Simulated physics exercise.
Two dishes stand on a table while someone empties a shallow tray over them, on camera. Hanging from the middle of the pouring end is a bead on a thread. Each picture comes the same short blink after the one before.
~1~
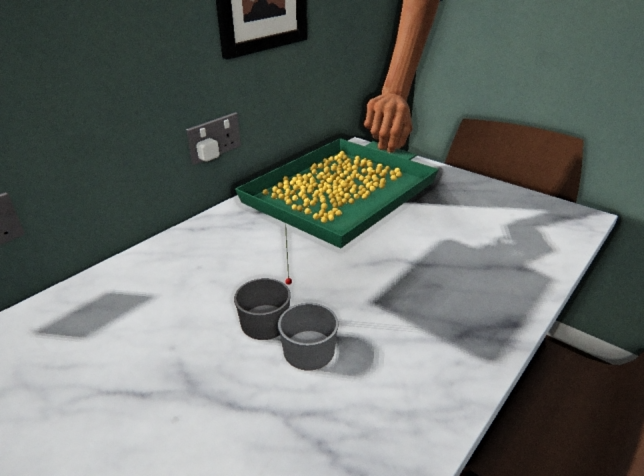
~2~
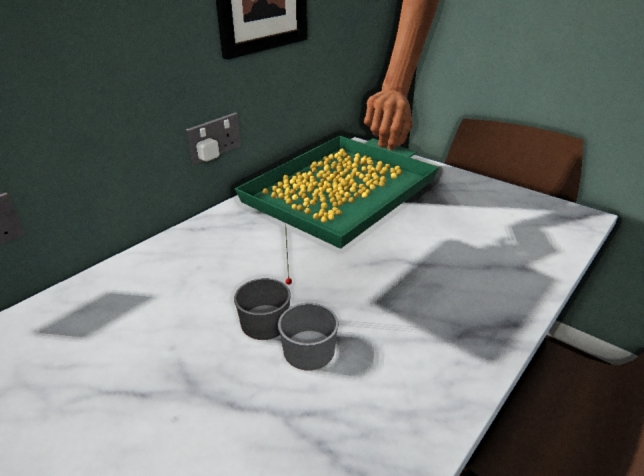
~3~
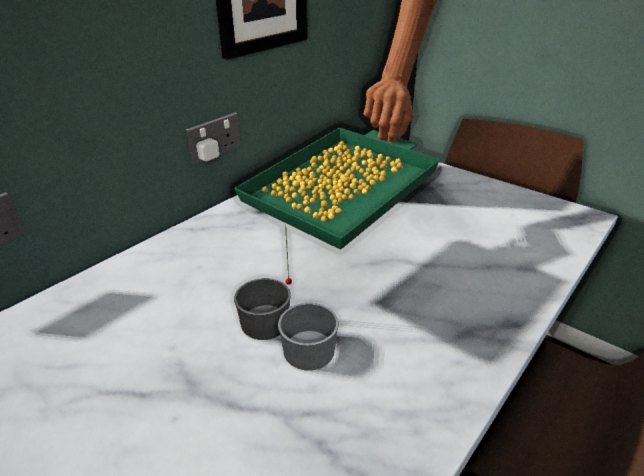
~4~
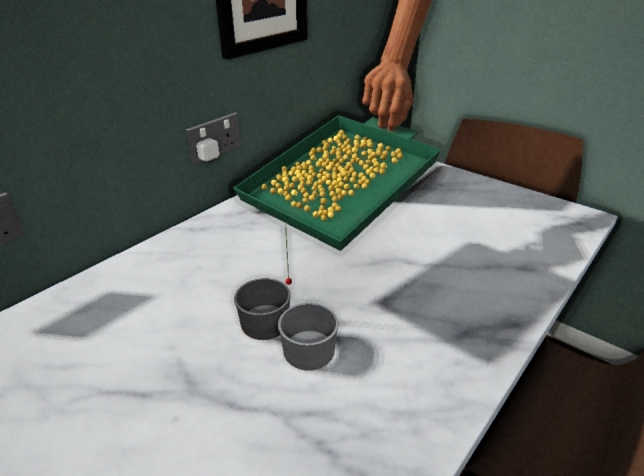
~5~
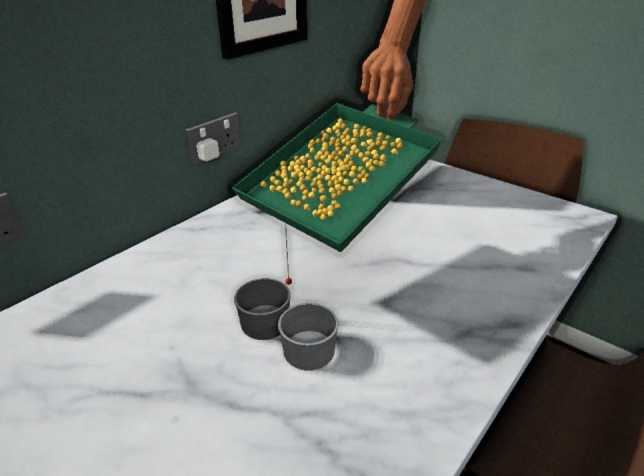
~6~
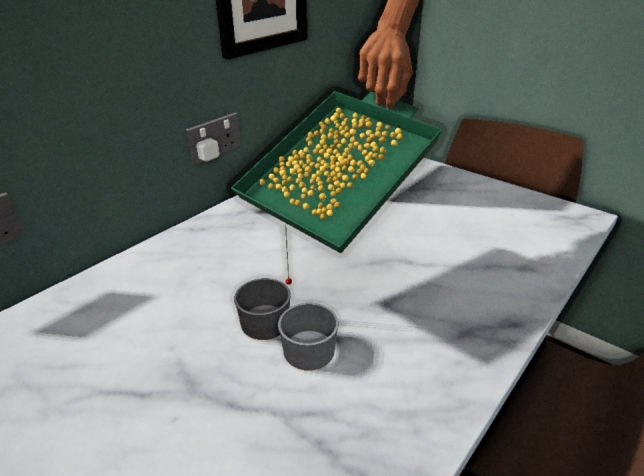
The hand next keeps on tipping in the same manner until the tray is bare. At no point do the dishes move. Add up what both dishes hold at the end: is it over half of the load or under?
More of the load is caught than lost.
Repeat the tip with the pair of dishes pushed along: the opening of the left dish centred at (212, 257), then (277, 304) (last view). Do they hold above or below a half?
Well, not up to half at the first spot and in excess of half at the second.
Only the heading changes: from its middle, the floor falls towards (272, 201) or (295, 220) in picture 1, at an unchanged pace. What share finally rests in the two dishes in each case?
The first try would leave around 10 per cent there, the second around 40 per cent.
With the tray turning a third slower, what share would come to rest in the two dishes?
That comes to about 60 in every hundred.
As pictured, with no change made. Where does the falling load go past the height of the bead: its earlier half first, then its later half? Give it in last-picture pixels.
Around (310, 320) first; around (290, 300) second.
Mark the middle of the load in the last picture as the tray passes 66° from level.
The centre of the load shows up near (306, 217) in the last view.
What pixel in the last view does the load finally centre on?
(303, 348).
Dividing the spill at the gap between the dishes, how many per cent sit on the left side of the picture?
Looks like close to 60 per cent of it.
Soon, tray tipped steeply; nearly all on the tray; a stray few in the air.
A while on, tray tipped past a quarter turn; about two thirds on the tray; a small part in the right dish; a stray few in the left dish; a small part outside both; a small part in the air.
Towards the end, tray tipped past a quarter turn; about half in the right dish; a small part in the left dish; about a third outside both.
Finally, tray tipped past a quarter turn; about half in the right dish; a small part in the left dish; about a third outside both.
